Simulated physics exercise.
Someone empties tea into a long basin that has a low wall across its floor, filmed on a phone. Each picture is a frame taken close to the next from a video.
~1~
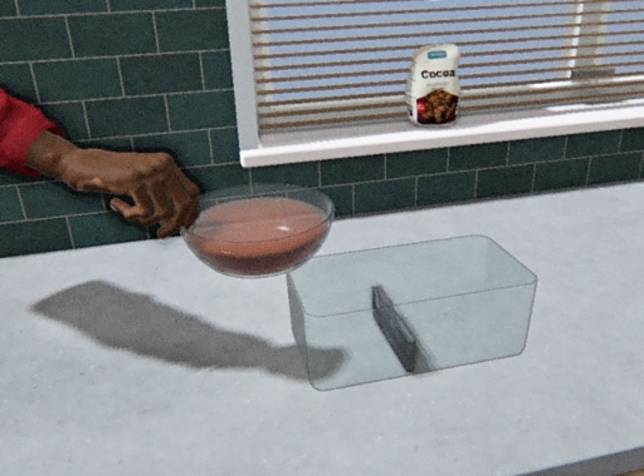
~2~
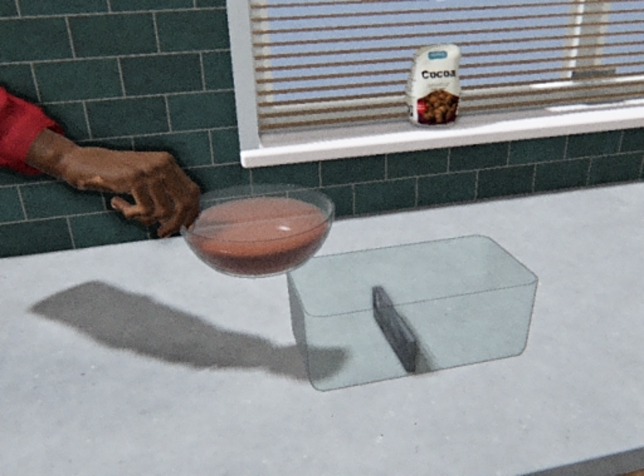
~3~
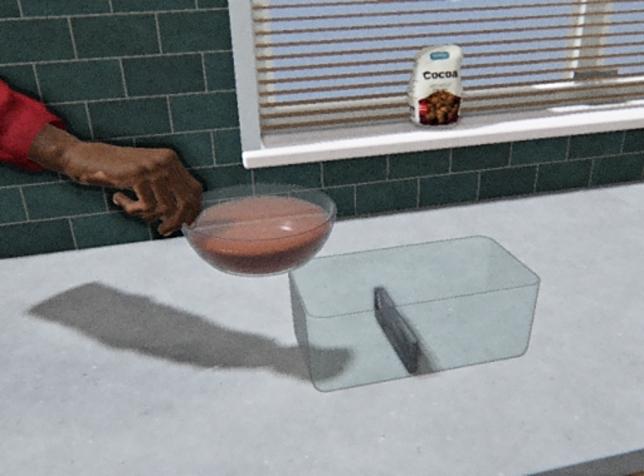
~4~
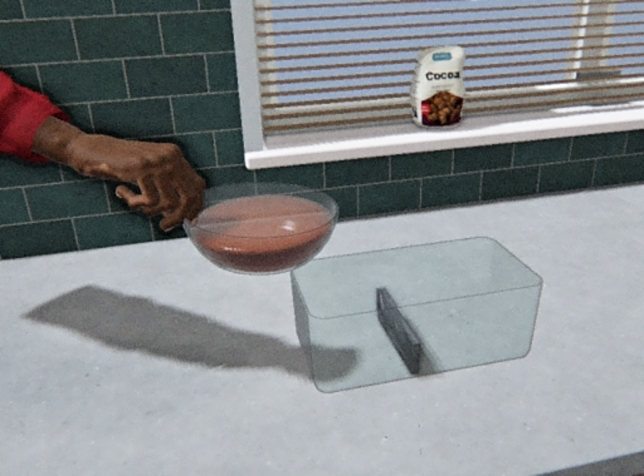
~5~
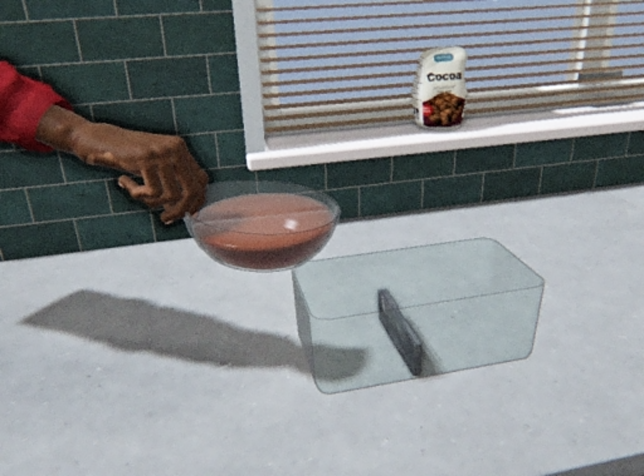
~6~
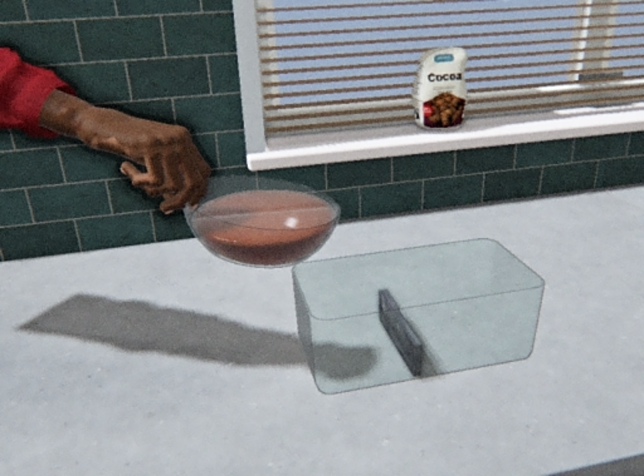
On a pale kitchen counter by a window with a cocoa packet, a hand held a glass bowl of reddish-brown tea beside a clear basin with a low divider, then slowly tilted it slightly rightward.
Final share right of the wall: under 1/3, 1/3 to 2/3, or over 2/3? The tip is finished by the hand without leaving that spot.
The right side of the wall holds a large share, beyond two thirds.
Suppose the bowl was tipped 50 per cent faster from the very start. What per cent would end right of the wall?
I'd say close to 75 %.
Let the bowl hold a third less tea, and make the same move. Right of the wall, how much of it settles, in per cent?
It comes to around 75 percent.
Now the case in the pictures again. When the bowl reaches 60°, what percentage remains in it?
Close to 50 parts in a hundred remain.
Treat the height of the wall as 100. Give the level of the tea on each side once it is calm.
Levels: Left around 20 per cent, right around 60 per cent.
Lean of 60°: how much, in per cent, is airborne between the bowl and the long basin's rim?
Around 40 in a hundred, more or less.
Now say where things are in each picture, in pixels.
In the first frame, it leans 0°; its right rim is at (331, 202); the tea meets the walls at (184, 230) and (326, 213); the long basin's rim runs from (295, 289) to (511, 257); the wall's top is at (393, 313).
In the second frame, it leans 0°; its right rim is at (331, 203); the tea meets the walls at (185, 230) and (326, 212).
In the third frame, it leans 2°; its right rim is at (333, 203); the tea meets the walls at (186, 228) and (328, 212).
In the fourth frame, it leans 4°; its right rim is at (335, 204); the tea meets the walls at (189, 226) and (331, 211).
In the fifth frame, it leans 7°; its right rim is at (337, 206); the tea meets the walls at (190, 222) and (332, 208).
In the sixth frame, it leans 10°; its right rim is at (337, 206); the tea meets the walls at (191, 218) and (333, 205).
A moment on, the bowl is tipped part way and 50 per cent is still to pour, 7 is left of the wall and 3 right of it.
Next, the bowl is tipped on its side and 3 per cent is still to pour, 10 is left of the wall and 72 right of it.
Then the bowl is tipped on its side and 0 per cent is still to pour, 18 is left of the wall and 81 right of it.
Later the bowl is tipped on its side and 0 per cent is still to pour, 18 is left of the wall and 81 right of it.
Finally, 18 per cent lies left of the wall, 81 right of it and 1 outside.
